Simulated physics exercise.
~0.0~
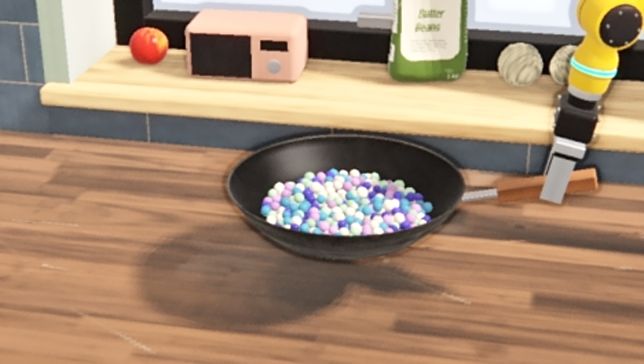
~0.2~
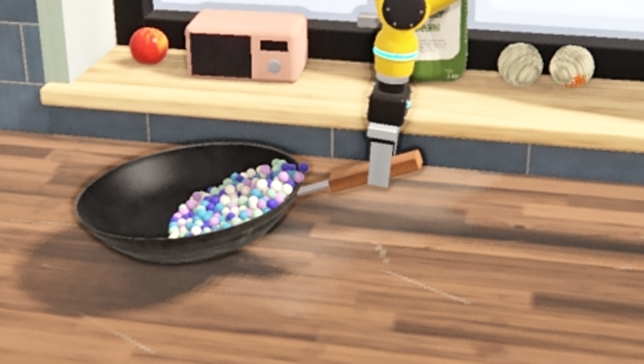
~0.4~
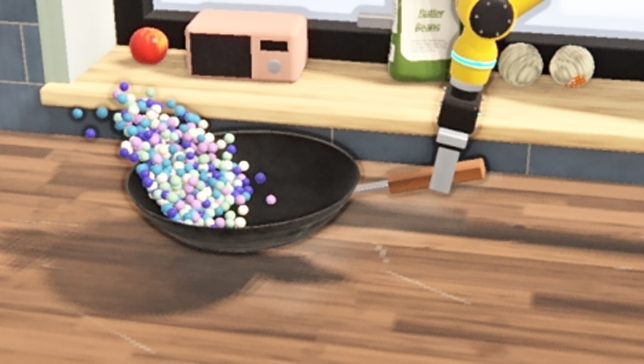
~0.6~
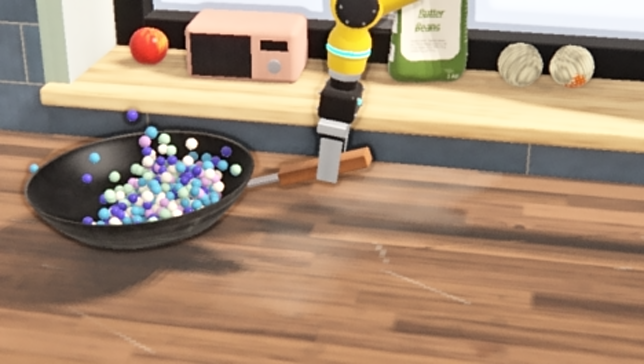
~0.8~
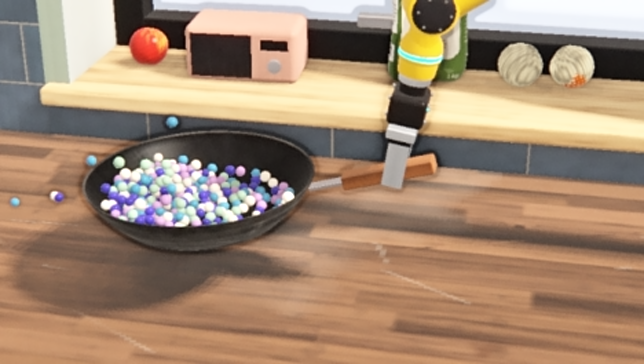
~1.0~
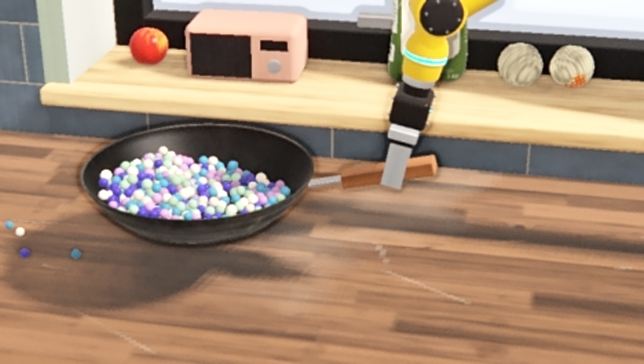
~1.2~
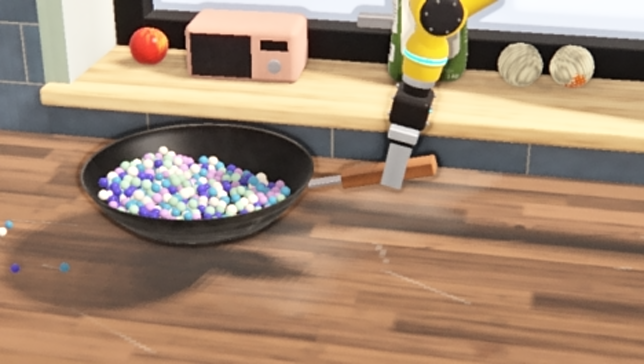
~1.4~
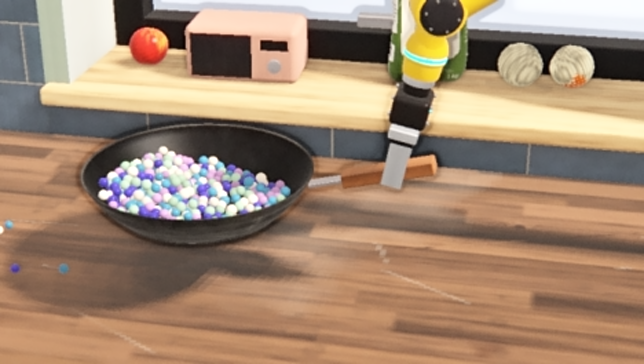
To begin with, a yellow robotic arm holds the wooden handle of a black frying pan filled with small blue, purple, pink and white balls on a kitchen counter. The arm sweeps the pan left, and the balls bunch against the side nearest the handle. It then pulls the pan back right, and the balls surge up in a heap over the far left rim. Another push left catches most of them, with several still in the air. The pan shifts right again and stops, leaving it still full while a few stray balls lie on the counter to its left.
